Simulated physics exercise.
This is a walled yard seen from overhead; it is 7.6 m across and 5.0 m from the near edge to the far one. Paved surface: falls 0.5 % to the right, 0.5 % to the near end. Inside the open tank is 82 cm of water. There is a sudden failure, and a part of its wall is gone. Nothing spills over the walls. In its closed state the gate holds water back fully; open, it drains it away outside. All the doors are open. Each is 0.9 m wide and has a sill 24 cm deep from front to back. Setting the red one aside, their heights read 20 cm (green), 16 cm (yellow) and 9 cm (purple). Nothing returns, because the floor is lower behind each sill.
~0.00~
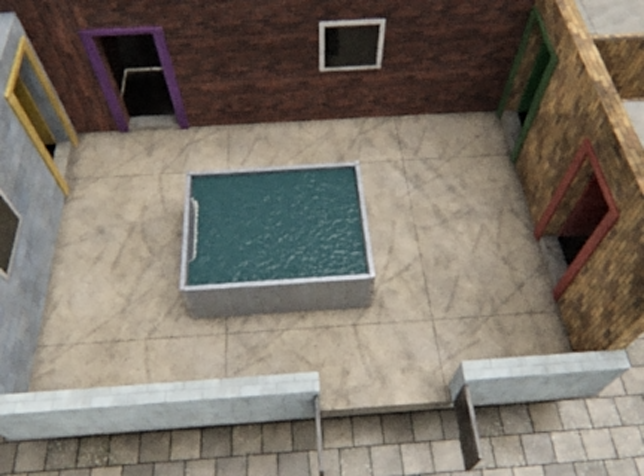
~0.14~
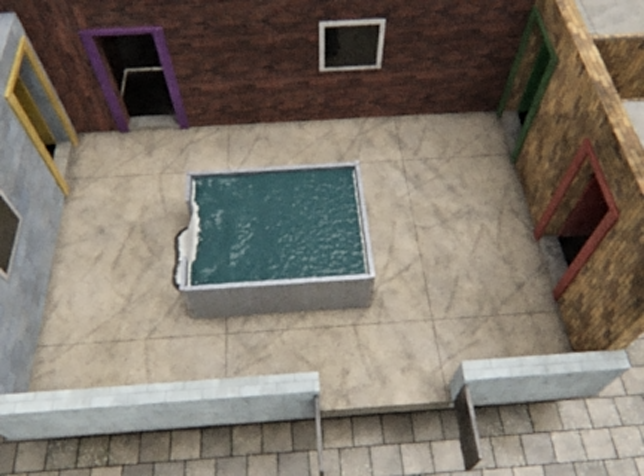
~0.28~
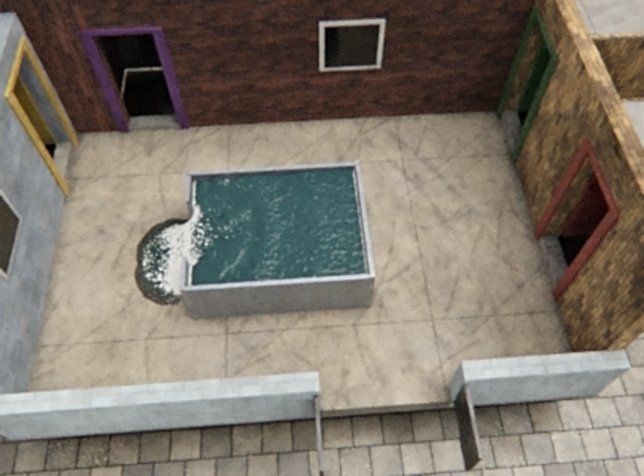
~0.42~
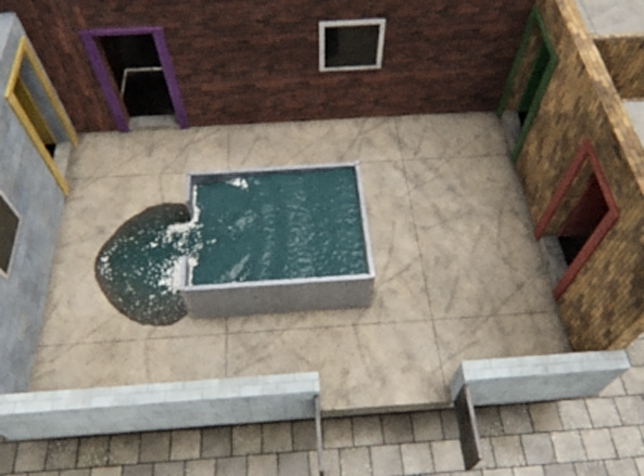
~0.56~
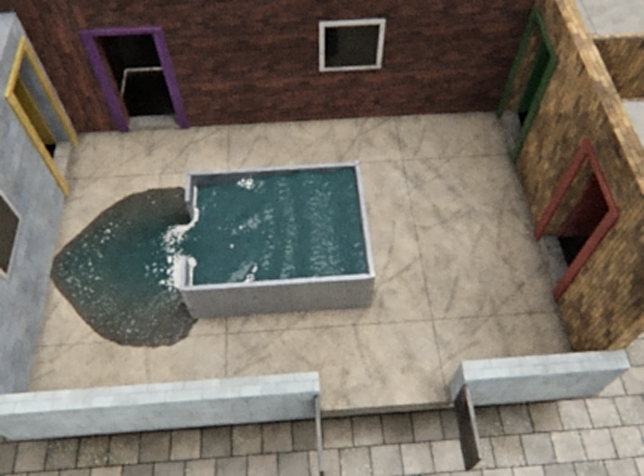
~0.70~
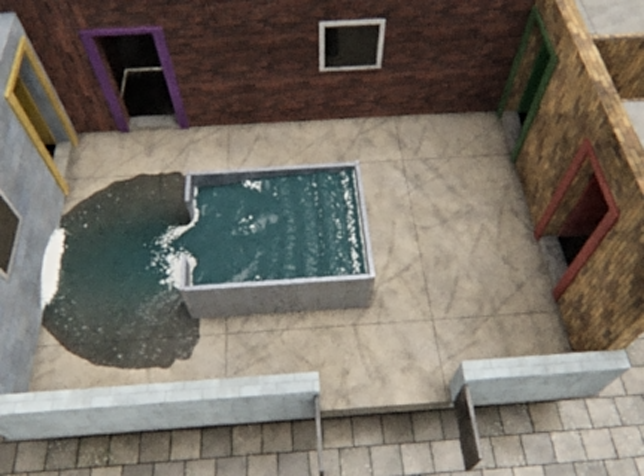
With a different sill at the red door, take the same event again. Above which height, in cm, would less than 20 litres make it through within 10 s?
Above roughly 8 cm.
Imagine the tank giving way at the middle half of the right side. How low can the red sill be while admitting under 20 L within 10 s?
In that case you'd want it roughly 32 cm high.
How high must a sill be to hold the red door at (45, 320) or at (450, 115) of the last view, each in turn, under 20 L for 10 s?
Roughly 31 cm, then roughly 9.5 cm.
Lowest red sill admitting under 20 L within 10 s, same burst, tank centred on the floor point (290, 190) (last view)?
It must be around 10.0 cm tall.
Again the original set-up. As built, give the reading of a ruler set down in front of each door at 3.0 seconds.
In cm: Green 0, red 0, yellow 23, purple 16.
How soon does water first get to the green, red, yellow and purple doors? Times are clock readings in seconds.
Green at 5.0 s, red at 4.5 s, yellow at 1.0 s and purple at 1.8 s.
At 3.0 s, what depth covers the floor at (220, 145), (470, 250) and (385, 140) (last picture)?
In order: Around 5, 0 and 0 cm.
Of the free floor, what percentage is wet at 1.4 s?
Roughly 25 percent.
After 1.4 s water covers 25 % of the floor, deepest (47 cm) near (25, 414); it has not reached the red door.
After 3.0 s water covers 45 % of the floor, deepest (38 cm) near (25, 414); it has not reached the red door.
After 10.0 s water covers 95 % of the floor, deepest (17 cm) near (521, 187); 9 cm at the red door, 0 litres in over its 16 cm sill.
At the red door as built, the water arrived by 4.6 s and peaked near 11 cm at 6.0 s.
With a sill of 7 cm, 31 litres would have come in within the 10 s; with 9.5 cm, 8 litres. So under 20 litres takes about 8 cm.
